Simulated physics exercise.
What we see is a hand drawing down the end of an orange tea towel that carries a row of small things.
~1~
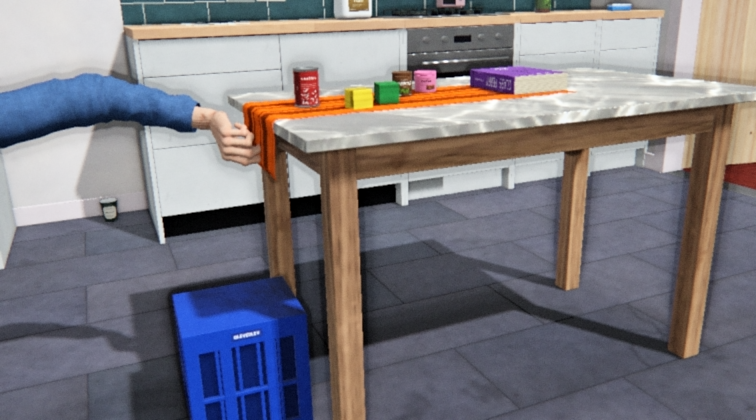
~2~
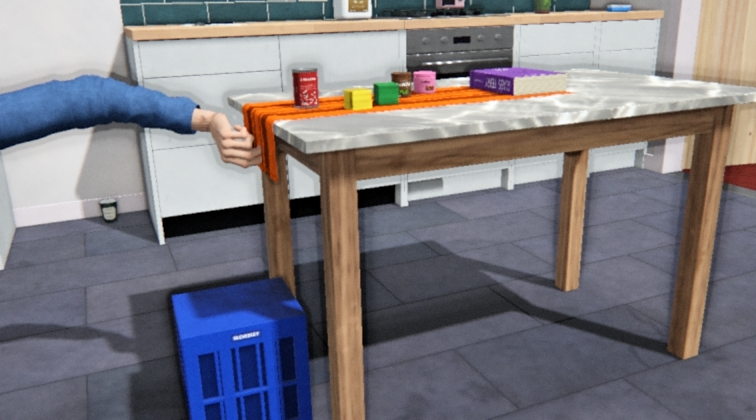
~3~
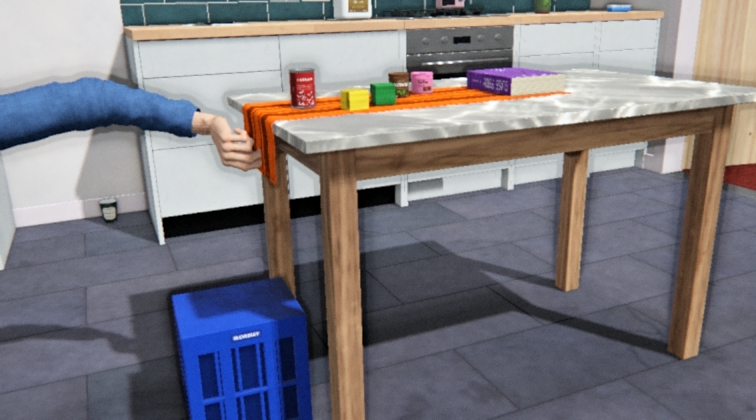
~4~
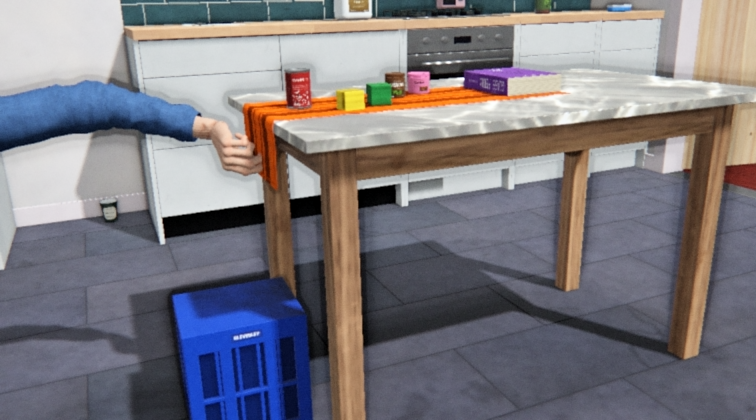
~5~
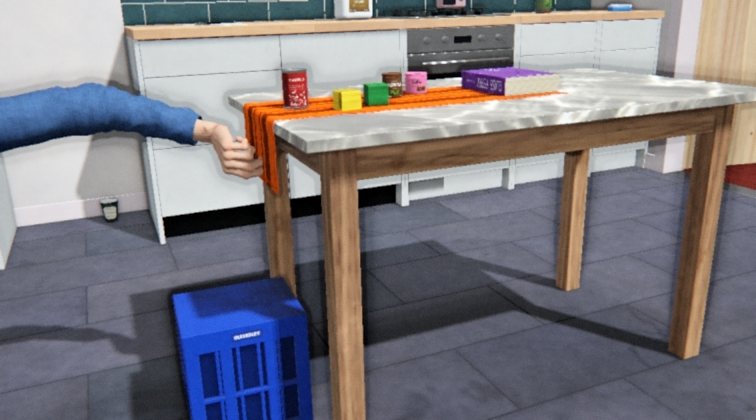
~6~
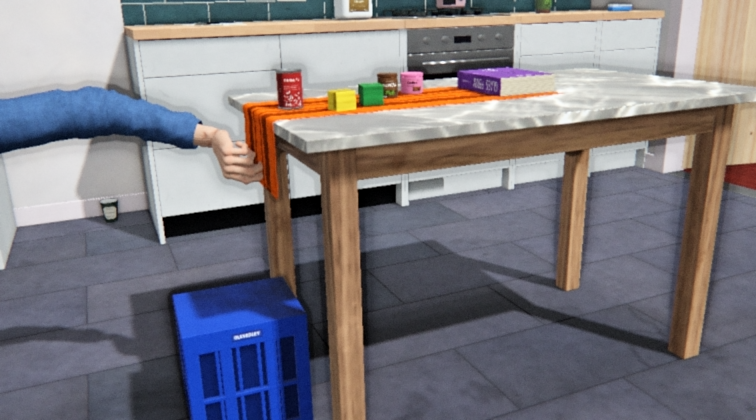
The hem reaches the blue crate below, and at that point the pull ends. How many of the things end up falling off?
My prediction: Three will come off.
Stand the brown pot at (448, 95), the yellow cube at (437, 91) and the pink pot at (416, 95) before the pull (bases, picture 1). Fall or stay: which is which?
For the brown pot it's staying, for the yellow cube it's staying, for the pink pot it's staying.
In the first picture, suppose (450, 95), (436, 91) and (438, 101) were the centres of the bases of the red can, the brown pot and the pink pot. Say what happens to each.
Outcome: Red can is still in place, brown pot is still in place, pink pot is still in place.
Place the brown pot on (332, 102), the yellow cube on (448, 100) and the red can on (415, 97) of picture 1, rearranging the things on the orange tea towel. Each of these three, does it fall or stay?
Brown pot: Off. Yellow cube: Still up. Red can: Still up.
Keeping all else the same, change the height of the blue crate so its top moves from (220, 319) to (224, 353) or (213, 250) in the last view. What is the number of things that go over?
Respectively 4 and 1.
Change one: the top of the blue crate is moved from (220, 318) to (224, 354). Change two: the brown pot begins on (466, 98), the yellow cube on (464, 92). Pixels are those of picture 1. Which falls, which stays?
Result: Brown pot still there, yellow cube still there.
Soon after, hem near (266, 261); red can and yellow cube gone.
After that, hem on the crate; red can, yellow cube and green cube gone.
In the end, hem on the crate; red can, yellow cube and green cube gone. The table loses three.
